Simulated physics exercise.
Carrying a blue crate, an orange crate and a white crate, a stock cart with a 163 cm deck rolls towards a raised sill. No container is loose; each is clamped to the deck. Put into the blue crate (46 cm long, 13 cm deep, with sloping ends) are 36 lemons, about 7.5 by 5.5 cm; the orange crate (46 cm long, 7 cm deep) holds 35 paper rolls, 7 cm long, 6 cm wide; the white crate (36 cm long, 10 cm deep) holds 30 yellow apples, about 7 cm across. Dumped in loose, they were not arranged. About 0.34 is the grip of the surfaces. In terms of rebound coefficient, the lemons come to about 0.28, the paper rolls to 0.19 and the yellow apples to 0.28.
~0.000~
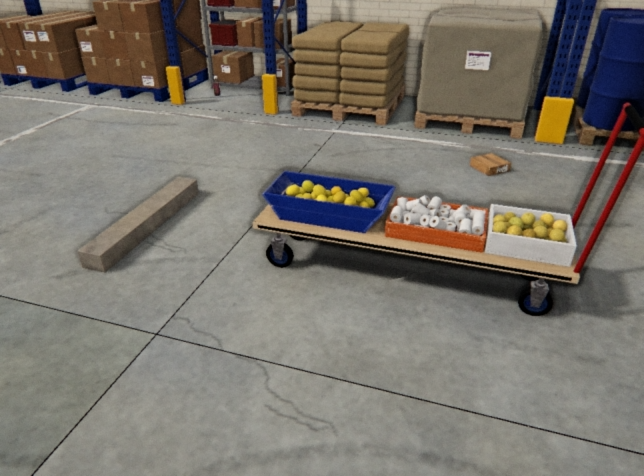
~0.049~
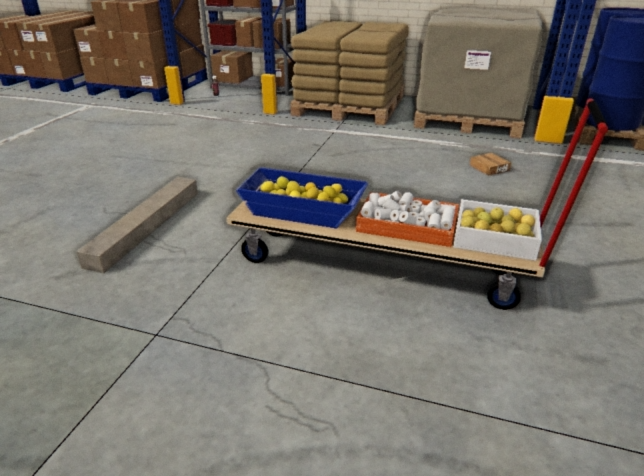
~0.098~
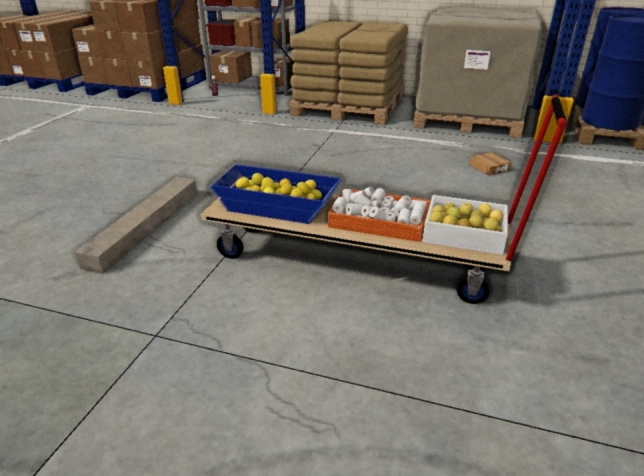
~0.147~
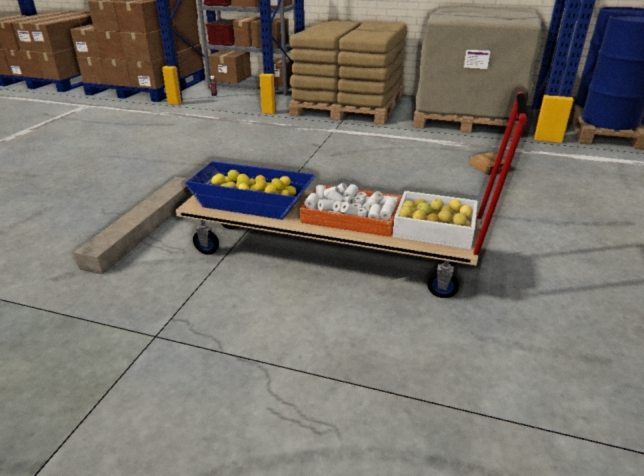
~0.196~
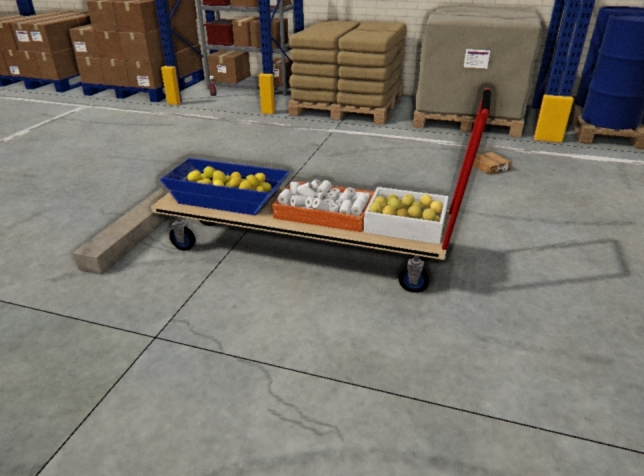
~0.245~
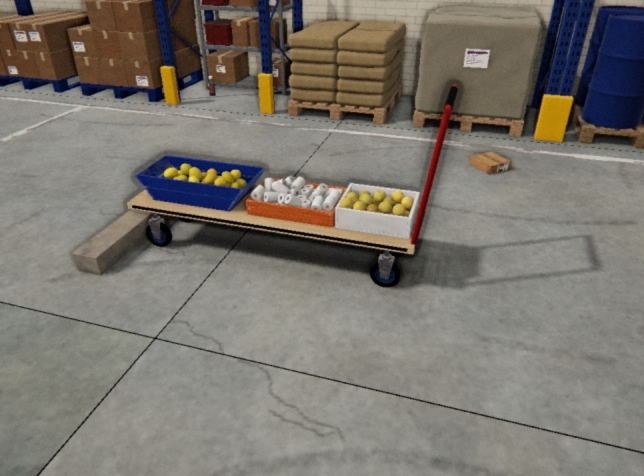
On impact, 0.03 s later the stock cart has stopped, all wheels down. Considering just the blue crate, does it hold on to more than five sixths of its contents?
My guess is the losses will surpass a sixth of the load.
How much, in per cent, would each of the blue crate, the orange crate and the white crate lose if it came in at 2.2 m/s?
Then the blue crate sheds 10 per cent of its load, the orange crate 10 per cent, and the white crate 0 per cent.
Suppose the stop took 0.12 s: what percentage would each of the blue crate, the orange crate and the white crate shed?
You'd end up with blue crate at 20 %, orange crate at 20 % and white crate at 10 %.
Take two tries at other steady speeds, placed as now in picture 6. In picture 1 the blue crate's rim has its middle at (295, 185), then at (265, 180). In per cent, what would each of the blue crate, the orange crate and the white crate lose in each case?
Try by try, the blue crate would lose 10 then 0 per cent, the orange crate 10 then 0 per cent, and the white crate 0 then 0 per cent.
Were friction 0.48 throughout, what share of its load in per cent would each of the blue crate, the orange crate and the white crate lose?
In that setup blue crate sheds 20 percent, orange crate sheds 30 percent, and white crate sheds 10 percent.
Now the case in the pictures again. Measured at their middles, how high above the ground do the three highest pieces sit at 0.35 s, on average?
Roughly 52 centimetres.
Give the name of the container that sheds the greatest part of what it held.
Answer: The blue crate.
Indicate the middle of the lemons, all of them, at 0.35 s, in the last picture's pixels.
Near (169, 176) in pixels.
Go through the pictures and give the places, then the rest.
In the first picture (we follow the rim corner now nearest the camera; the camera moves round a little), blue crate at (382, 211); white crate at (573, 245); 84 cm still to roll; nothing out yet.
In the second picture, blue crate at (353, 206); white crate at (538, 239); 68 cm still to roll.
In the third picture, blue crate at (324, 201); white crate at (504, 233); 53 cm still to roll.
In the fourth picture, blue crate at (296, 197); white crate at (472, 228); 37 cm still to roll.
In the fifth picture, blue crate at (268, 193); white crate at (440, 223); 22 cm still to roll.
In the sixth picture, blue crate at (241, 189); white crate at (409, 218); 6 cm still to roll; nothing out yet.
After 0.25 s, impact.
After 0.35 s, 0 of 36 out of the blue crate, 1 of 35 out of the orange crate and 1 of 30 out of the white crate.
After 0.47 s, 6 of 36 out of the blue crate, 3 of 35 out of the orange crate and 2 of 30 out of the white crate.
After 0.70 s, 12 of 36 out of the blue crate, 6 of 35 out of the orange crate and 3 of 30 out of the white crate.
Outcome (at 1.20 s), 12 of 36 out of the blue crate, 6 of 35 out of the orange crate and 3 of 30 out of the white crate. Asked share, 12 of 36, 33 per cent.
